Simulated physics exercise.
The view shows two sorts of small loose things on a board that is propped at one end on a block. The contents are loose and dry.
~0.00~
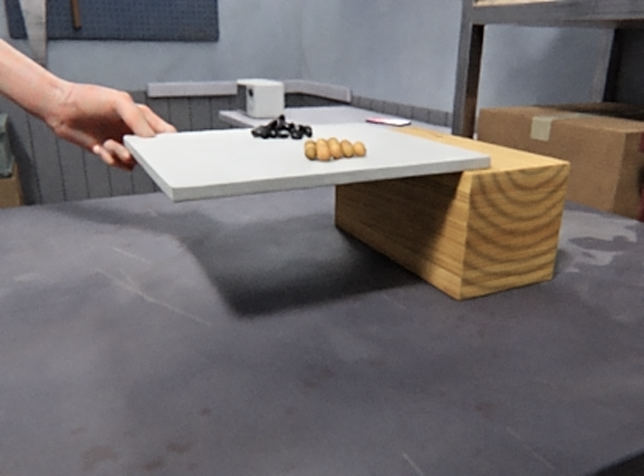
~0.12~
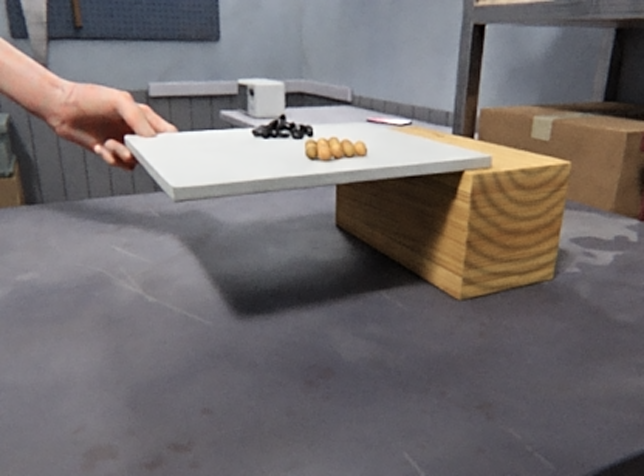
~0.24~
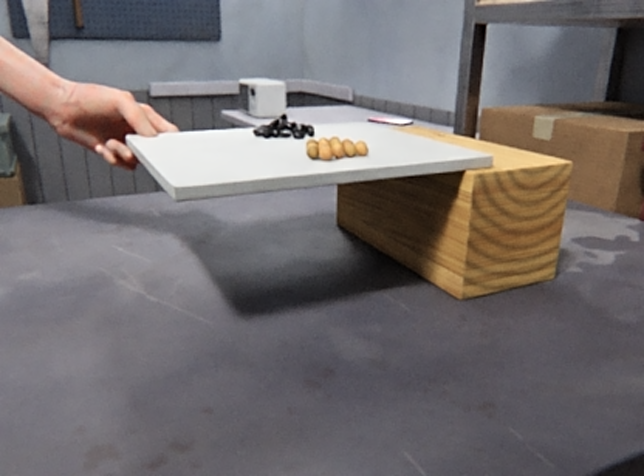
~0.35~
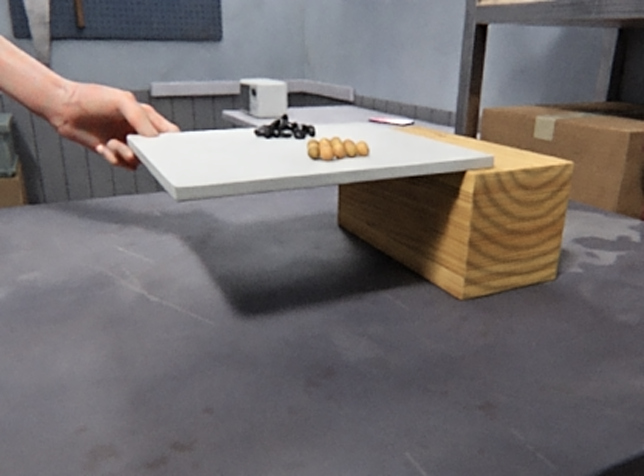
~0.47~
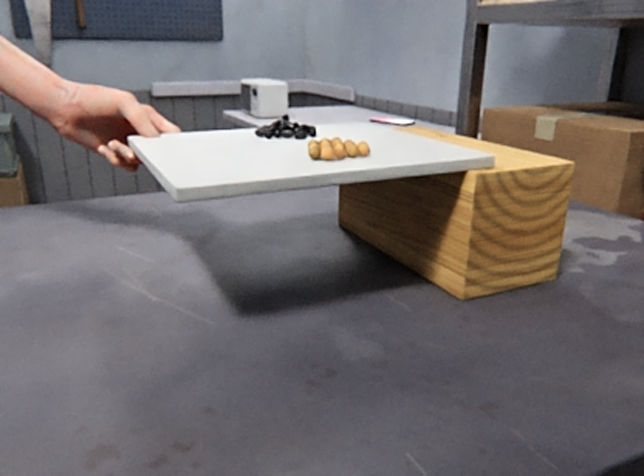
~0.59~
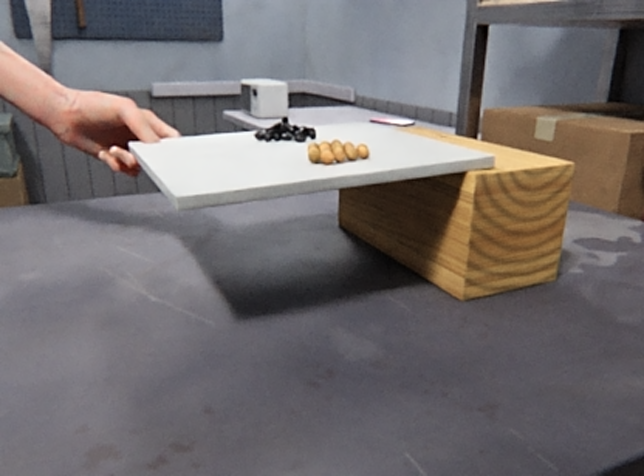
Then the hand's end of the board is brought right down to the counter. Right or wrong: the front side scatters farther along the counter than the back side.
Right.
By 0.89 s, board sloping at 10°; near lot every one still on the board; far lot every one still on the board.
By 1.27 s, board sloping at 22°; near lot mostly at the foot of the board; far lot every one still on the board.
By 1.68 s, board resting at 29°; near lot mostly up to a board's length out; far lot roughly two thirds still on the board.
When it is over (3.5 s), board resting at 29°; near lot mostly more than two board lengths out, roughly a third gone off the counter; far lot mostly at the foot of the board; the near lot has gone farther.
